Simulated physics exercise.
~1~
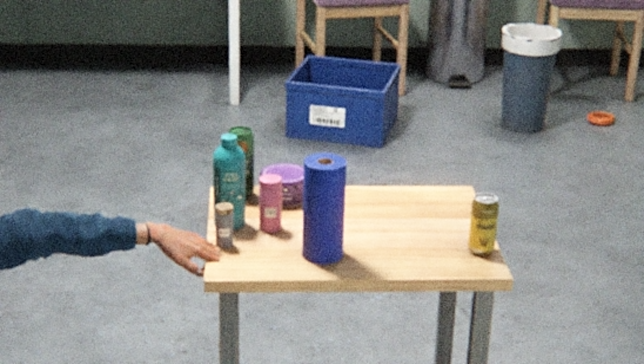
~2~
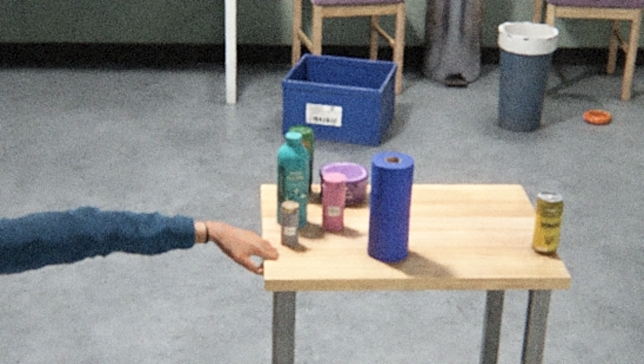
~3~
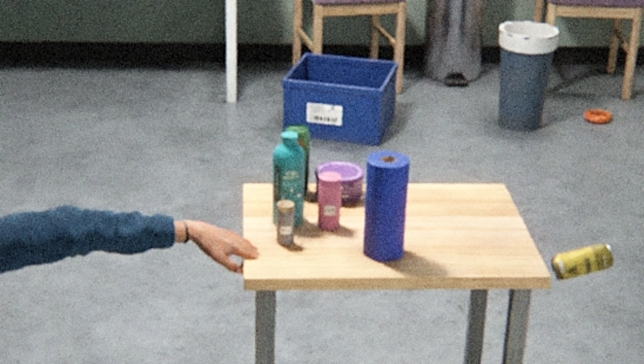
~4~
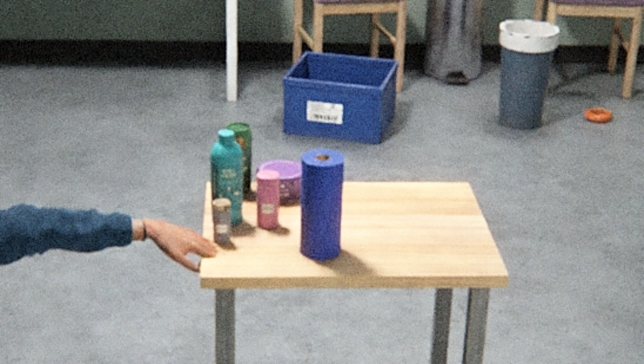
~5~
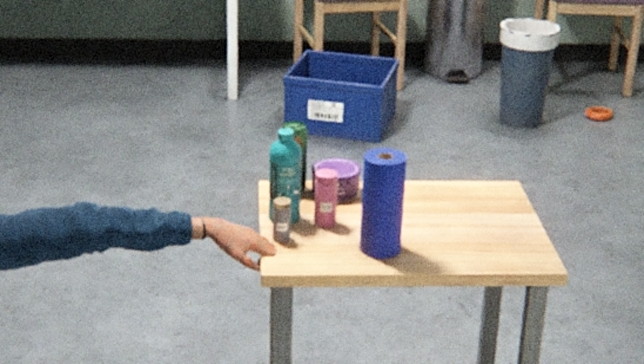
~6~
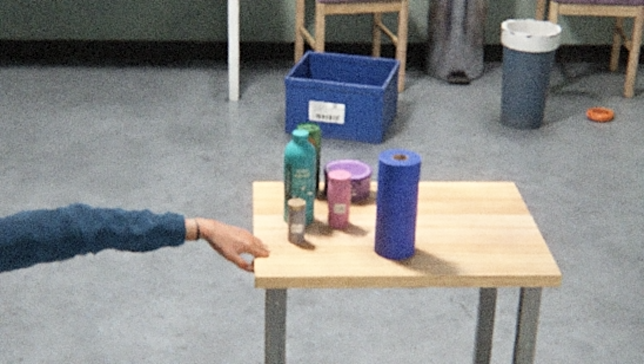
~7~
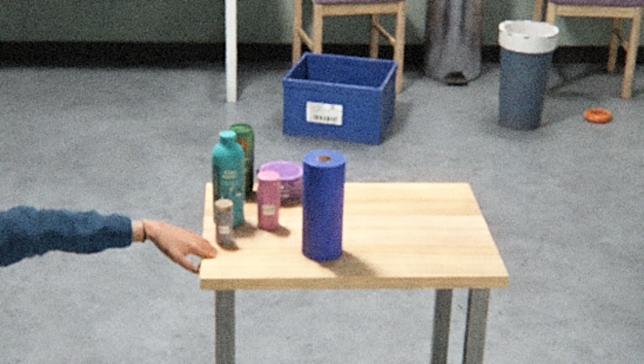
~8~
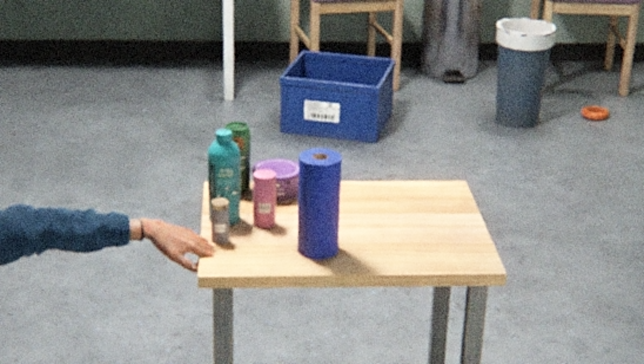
In a room with a grey floor, a hand at the left edge of a light wooden table moves it right and left repeatedly; the yellow can tips off the right side and drops from view, while the blue roll, bottle and other items stay upright on top.
